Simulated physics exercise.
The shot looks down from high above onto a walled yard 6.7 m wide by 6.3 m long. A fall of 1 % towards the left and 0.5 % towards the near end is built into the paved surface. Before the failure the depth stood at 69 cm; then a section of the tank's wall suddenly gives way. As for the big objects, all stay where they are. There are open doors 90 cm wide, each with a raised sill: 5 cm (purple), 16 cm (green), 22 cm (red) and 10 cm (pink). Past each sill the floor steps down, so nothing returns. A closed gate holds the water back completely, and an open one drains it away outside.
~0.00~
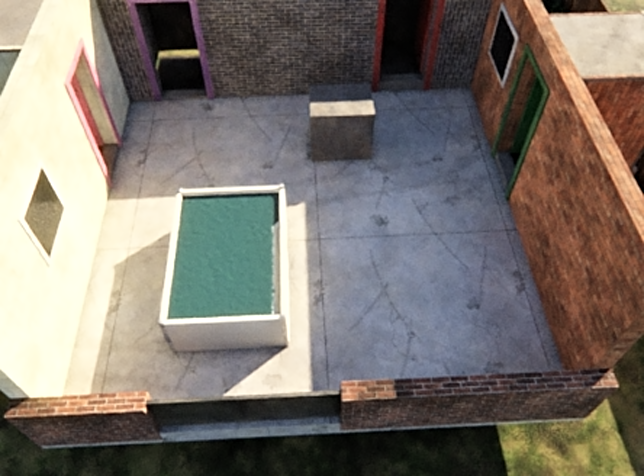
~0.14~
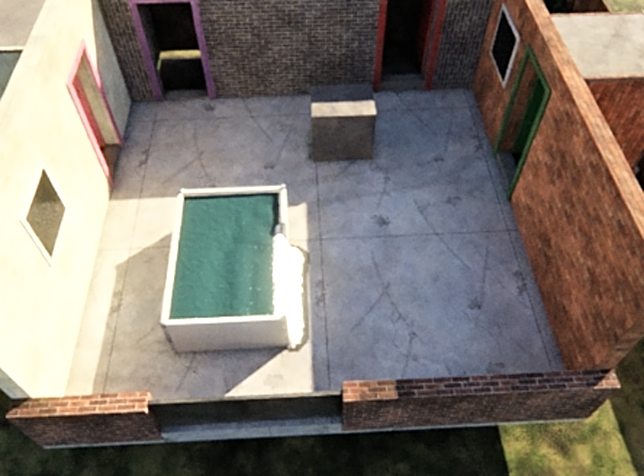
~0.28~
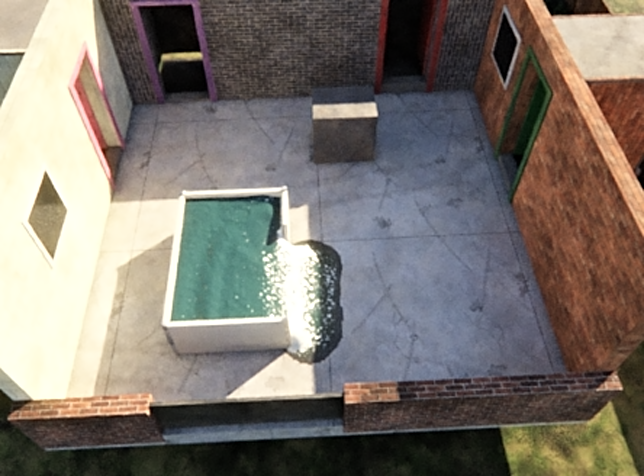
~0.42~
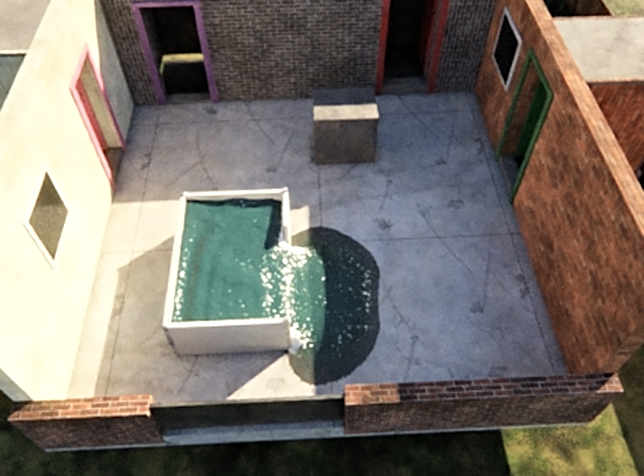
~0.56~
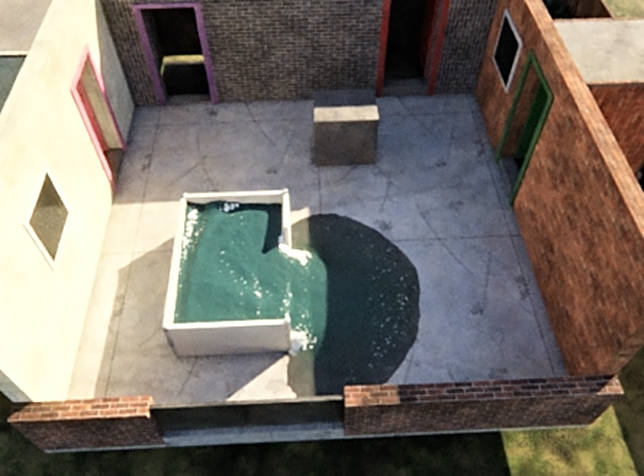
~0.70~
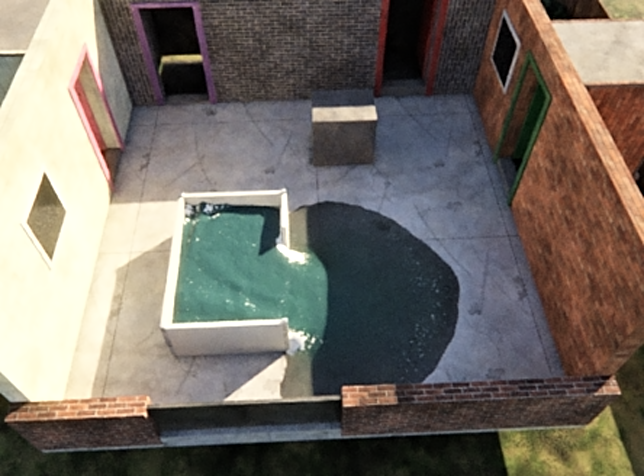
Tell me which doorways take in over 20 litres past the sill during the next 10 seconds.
In order: The purple door will see an amount within the limit come in. The green door will see an amount within the limit come in. The red door will see an amount within the limit come in. The pink door will see an amount within the limit come in.
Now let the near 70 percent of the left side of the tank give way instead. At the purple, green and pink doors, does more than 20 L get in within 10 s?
Then purple exceeds it, green does not exceed it, pink does not exceed it.
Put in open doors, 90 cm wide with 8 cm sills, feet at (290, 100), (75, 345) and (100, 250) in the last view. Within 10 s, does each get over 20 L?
In sequence the answers are less than that, less than that and less than that.
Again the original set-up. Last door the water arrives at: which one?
The pink door.
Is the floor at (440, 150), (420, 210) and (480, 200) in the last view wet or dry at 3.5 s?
Status of the three spots: Inundated, inundated, inundated.
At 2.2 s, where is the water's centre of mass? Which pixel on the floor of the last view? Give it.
Balance point at about (371, 298).
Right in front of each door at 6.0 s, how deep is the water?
Depths in centimetres - purple: 1, green: 6, red: 18, pink: 0.
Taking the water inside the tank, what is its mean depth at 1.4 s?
Depth, averaged: Around 36 centimetres.
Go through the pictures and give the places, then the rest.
The first frame shows the tank at (228, 252) is whole and still, 69 cm deep.
In the second frame, the front is at (296, 250), 0.8 m from the gap at (284, 288); 0.3 m2 of floor is under water; 69 cm left at the back of the tank.
In the third frame, water pours out at (286, 290) and has run 1.0 m, to (323, 353); typically 11 cm deep outside, 69 cm at the tank's back.
In the fourth frame, water pours out at (287, 292) and has run 1.4 m, to (364, 253); typically 9 cm deep outside, 62 cm at the tank's back.
In the fifth frame, the front is at (409, 269), 1.9 m from the gap at (287, 294); 4.3 m2 of floor is under water; 59 cm left at the back of the tank.
In the sixth frame, water pours out at (285, 294) and has run 2.5 m, to (452, 280); typically 6 cm deep outside, 57 cm at the tank's back.
After 1.4 s water covers 35 % of the floor and is deepest (31 cm) near (294, 326); purple door not reached, green door not reached, red door not reached, pink door not reached.
After 2.2 s water covers 35 % of the floor and is deepest (44 cm) near (567, 386); purple door not reached, green door 15 cm at the sill, 0 L in, red door not reached, pink door not reached.
After 3.5 s water covers 45 % of the floor and is deepest (26 cm) near (430, 379); purple door not reached, green door 11 cm at the sill, 0 L in, red door not reached, pink door not reached.
After 6.0 s water covers 70 % of the floor and is deepest (19 cm) near (412, 113); purple door not reached, green door 6 cm at the sill, 0 L in, red door 18 cm at the sill, 0 L in, pink door not reached.
After 10.0 s water covers 95 % of the floor and is deepest (12 cm) near (89, 293); purple door 5 cm at the sill, 0 L in, green door 7 cm at the sill, 0 L in, red door 5 cm at the sill, 0 L in, pink door 11 cm at the sill, 8 L in.
